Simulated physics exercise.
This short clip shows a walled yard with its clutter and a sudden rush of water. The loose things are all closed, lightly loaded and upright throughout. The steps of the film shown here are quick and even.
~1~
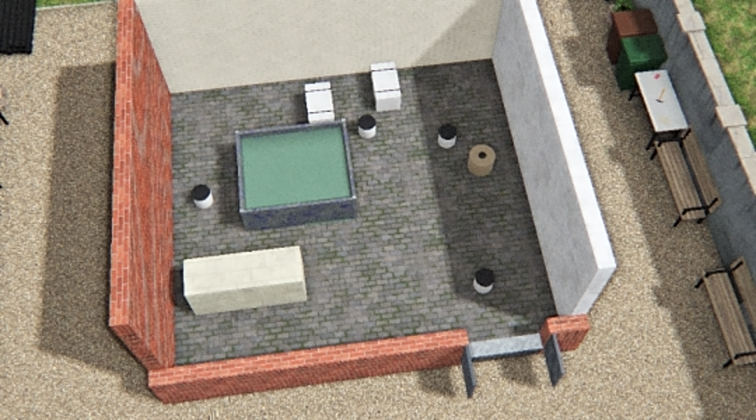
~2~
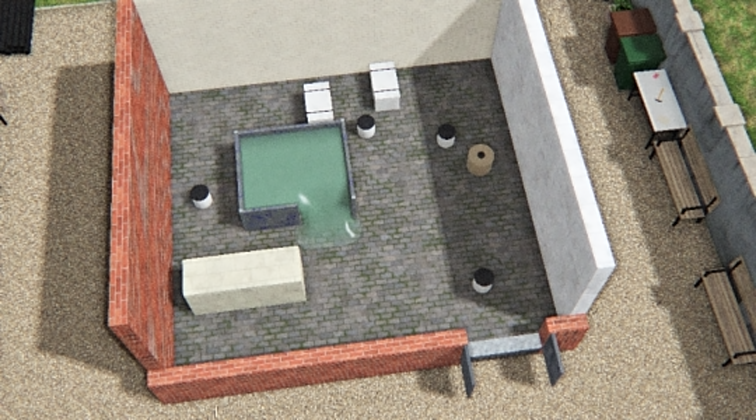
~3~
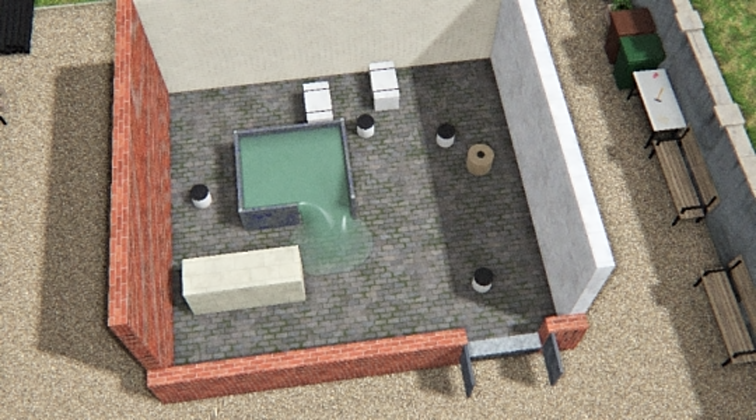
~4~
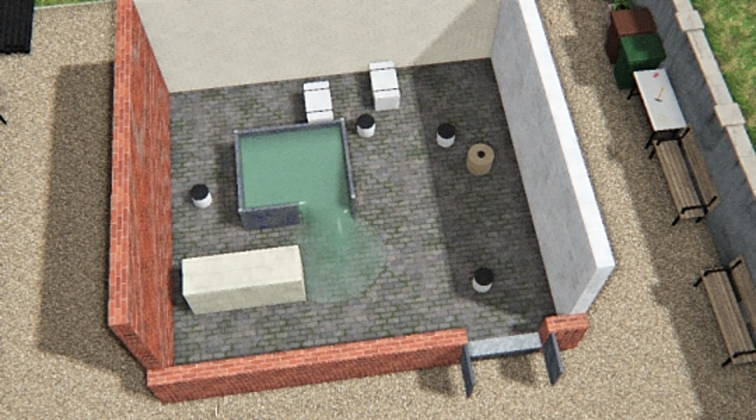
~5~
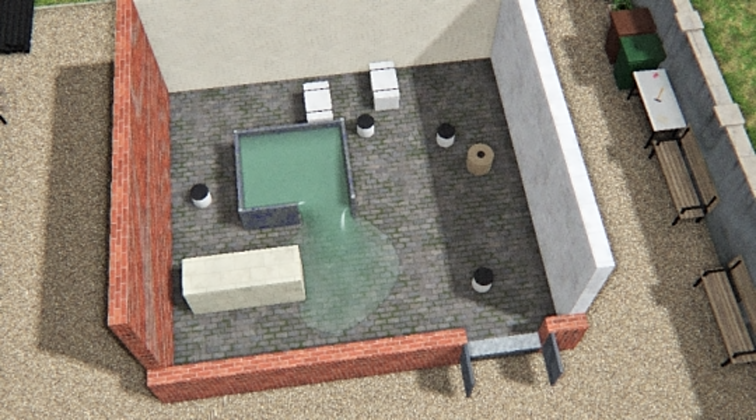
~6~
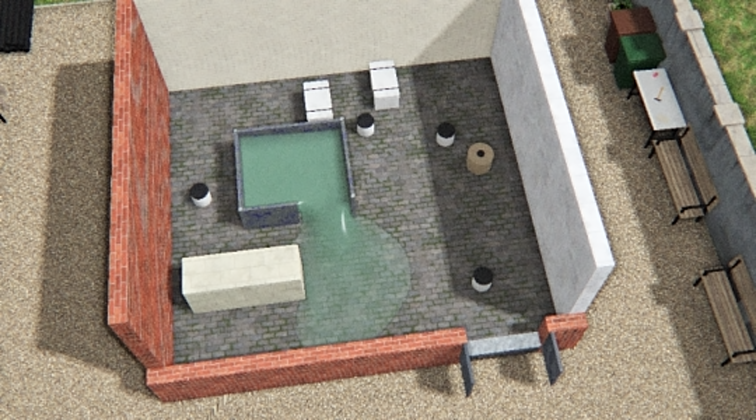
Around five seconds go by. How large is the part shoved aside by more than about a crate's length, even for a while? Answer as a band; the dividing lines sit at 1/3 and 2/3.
Less than 1/3.
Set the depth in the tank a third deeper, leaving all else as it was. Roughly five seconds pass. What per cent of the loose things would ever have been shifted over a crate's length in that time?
I reckon 40 per cent of the loose things.
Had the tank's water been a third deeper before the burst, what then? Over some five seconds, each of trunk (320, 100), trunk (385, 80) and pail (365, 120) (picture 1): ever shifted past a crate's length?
Taking them as listed, the first came up short, the second came up short and the third came up short.
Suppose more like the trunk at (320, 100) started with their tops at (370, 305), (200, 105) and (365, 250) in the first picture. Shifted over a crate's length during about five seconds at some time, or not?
Going by the order given: Travels that far, stays in place, travels that far.
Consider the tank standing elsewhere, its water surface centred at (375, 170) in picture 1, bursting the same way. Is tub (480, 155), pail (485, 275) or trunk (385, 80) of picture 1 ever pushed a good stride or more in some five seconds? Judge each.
First never went far, then displaced far, then never went far.
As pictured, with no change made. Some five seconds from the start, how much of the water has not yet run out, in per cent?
I'd estimate some 90 percent of the water stays.
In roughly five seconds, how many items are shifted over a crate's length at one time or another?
I make it 1 in total.
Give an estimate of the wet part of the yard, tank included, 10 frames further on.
About 40 percent.
A moment on, 0 of 7 are well off their spots; 0 afloat.
Next, 0 of 7 are well off their spots; 0 afloat.
Later, 1 of 7 are well off their spots; 1 afloat.
In the end, 1 of 7 are well off their spots, and 1 have been at some point; 0 afloat.
